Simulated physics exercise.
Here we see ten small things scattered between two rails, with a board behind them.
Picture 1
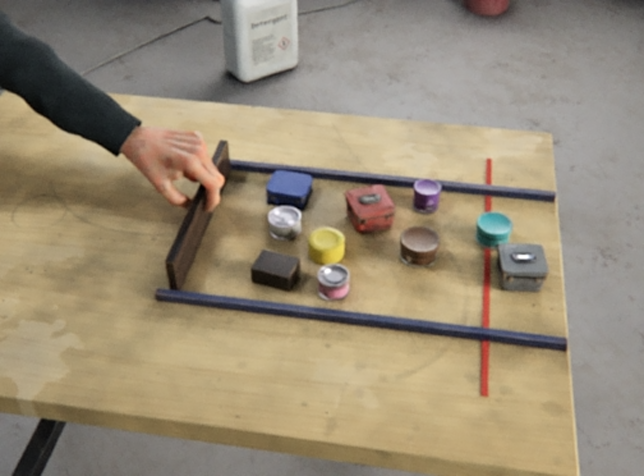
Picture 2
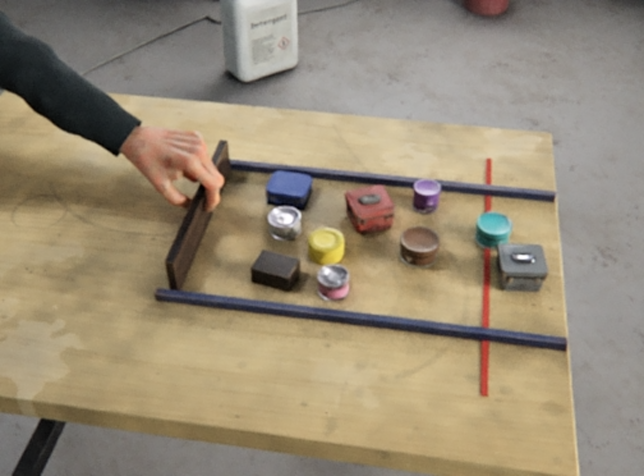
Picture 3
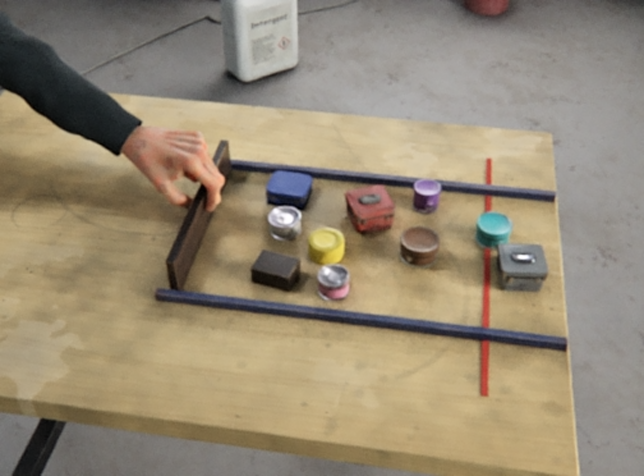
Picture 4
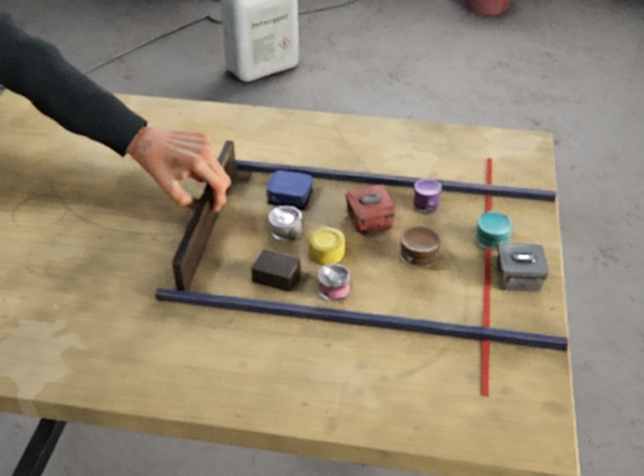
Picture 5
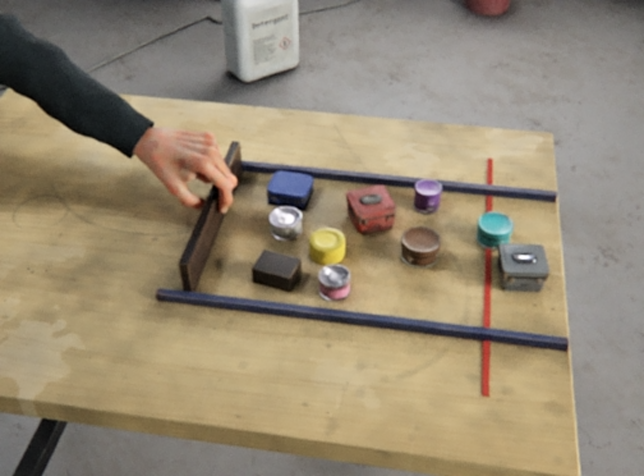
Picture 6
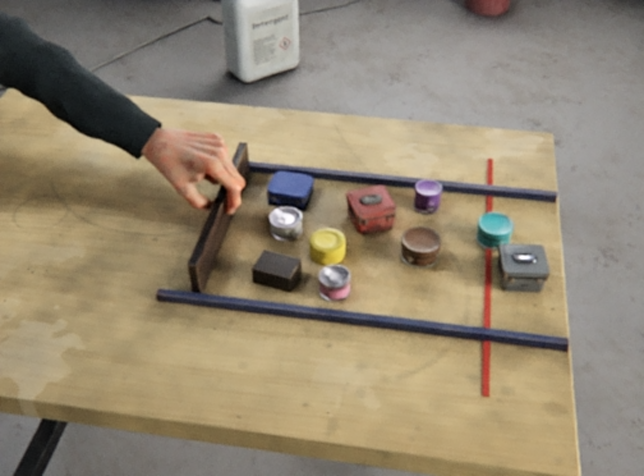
On a wooden table, a hand held a dark board upright behind some small pots and boxes between two rails, then slid it slightly to the right while the things stayed put.
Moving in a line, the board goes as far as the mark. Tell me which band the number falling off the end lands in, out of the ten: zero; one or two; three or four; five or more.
It lands in the one or two band.
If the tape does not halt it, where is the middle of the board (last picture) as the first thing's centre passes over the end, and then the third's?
Its middle is near (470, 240) and then near (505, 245).
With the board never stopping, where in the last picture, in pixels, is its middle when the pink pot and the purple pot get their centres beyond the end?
About (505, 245), and about (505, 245) for the other.
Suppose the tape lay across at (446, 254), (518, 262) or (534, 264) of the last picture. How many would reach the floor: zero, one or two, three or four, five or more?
Lab note - count per position: Zero; 5 or more; 5 or more.
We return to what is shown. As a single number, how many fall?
Precisely 2.
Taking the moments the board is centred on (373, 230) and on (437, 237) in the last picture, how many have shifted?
Tally at point one: 8; at point two: 10.
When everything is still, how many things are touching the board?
Looks like 4 of them, all told.
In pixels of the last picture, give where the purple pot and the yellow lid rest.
One ends up near (546, 205) and the other near (507, 272).
Soon after, none off yet; grey case at rest near (522, 267); turquoise pot at rest near (495, 231); purple pot at rest near (428, 197).
After that, none off yet; grey case at rest near (522, 267); turquoise pot at rest near (495, 231); purple pot displaced a little near (440, 198).
And then, none off yet; grey case displaced a little near (544, 270); turquoise pot displaced about its own width near (544, 246); purple pot displaced well along near (509, 205).
In the end, the number that fall off is one or two; gone, turquoise pot and grey case.
